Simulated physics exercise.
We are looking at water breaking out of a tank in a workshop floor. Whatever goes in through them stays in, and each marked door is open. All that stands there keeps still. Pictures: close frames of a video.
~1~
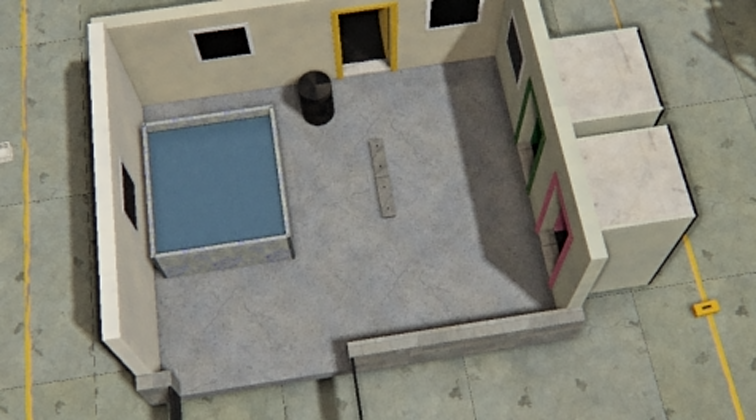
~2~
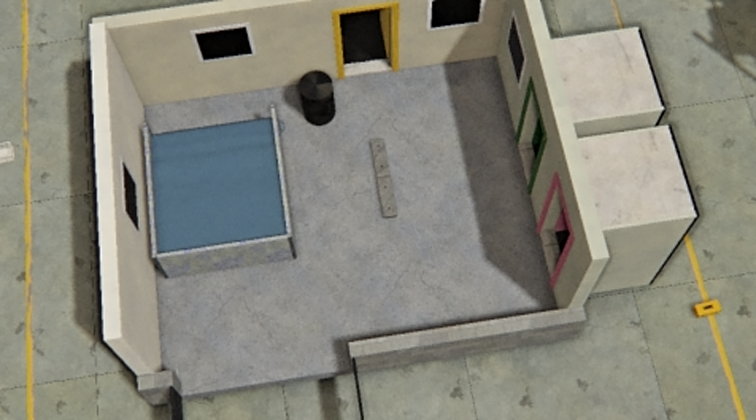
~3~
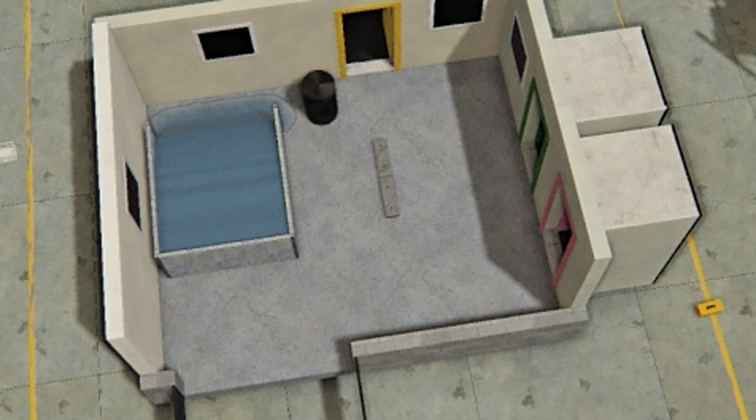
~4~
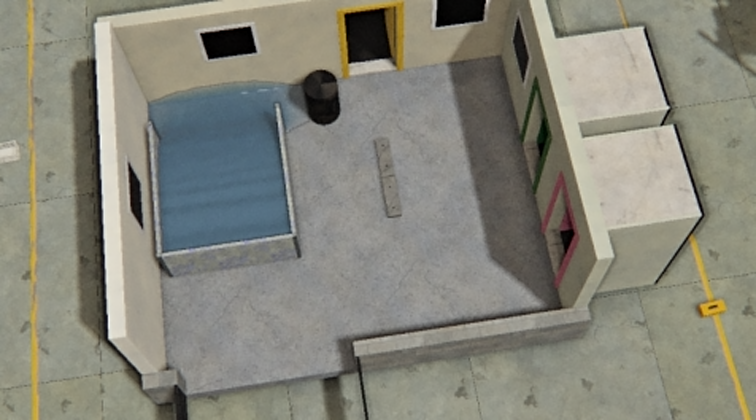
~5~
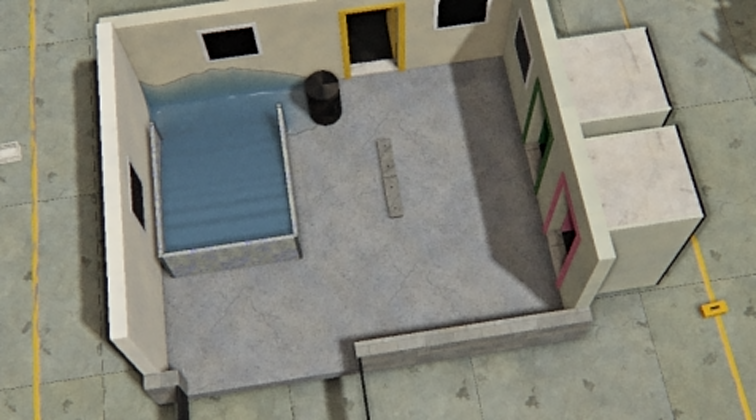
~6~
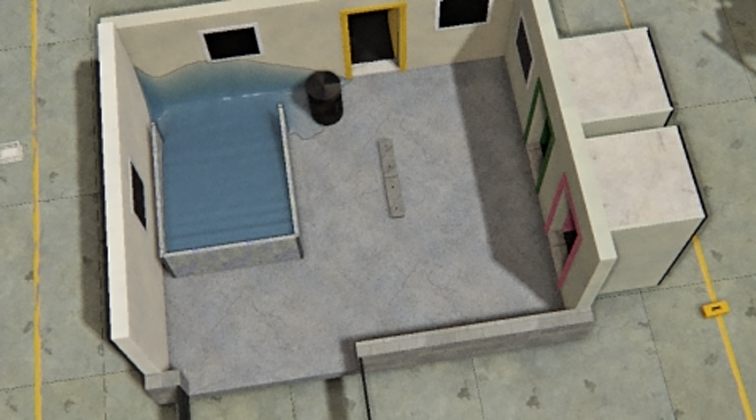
Water pouring out through the far side of an open tank, spreading along the back wall and around a black barrel.
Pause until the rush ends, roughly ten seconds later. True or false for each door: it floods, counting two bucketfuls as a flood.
Pink door - false; yellow door - true; green door - true.
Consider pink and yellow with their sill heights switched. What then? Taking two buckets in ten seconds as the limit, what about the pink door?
Then: The pink one exceeds the limit.
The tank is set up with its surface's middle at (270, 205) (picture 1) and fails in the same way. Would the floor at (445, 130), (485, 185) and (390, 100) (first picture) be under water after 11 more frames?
I'd call them watered, still dry and watered, in the order asked.
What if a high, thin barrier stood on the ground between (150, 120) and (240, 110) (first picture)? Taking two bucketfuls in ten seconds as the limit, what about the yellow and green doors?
The yellow door exceeds the limit; the green door exceeds the limit.
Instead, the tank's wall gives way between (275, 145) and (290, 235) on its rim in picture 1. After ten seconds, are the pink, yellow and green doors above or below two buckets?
Result - pink door tops the mark, yellow door tops the mark, green door tops the mark.
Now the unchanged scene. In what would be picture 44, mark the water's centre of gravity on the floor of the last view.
Somewhere around (304, 189) in the last view.
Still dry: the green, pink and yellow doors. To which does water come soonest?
It's the yellow door.
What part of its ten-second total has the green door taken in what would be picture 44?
About 80 per cent.
A moment on, water covers 20 % of the floor; the pink door not reached, the yellow door wet at the sill, nothing in, the green door not reached.
Next, water covers 45 % of the floor; the pink door not reached, the yellow door under two buckets in, the green door not reached.
Then, water covers 80 % of the floor; the pink door wet at the sill, nothing in, the yellow door over two buckets in, the green door under two buckets in.
Later, water covers 85 % of the floor; the pink door wet at the sill, nothing in, the yellow door over two buckets in, the green door over two buckets in.
In the end, water covers 95 % of the floor; the pink door under two buckets in, the yellow door over two buckets in, the green door over two buckets in.
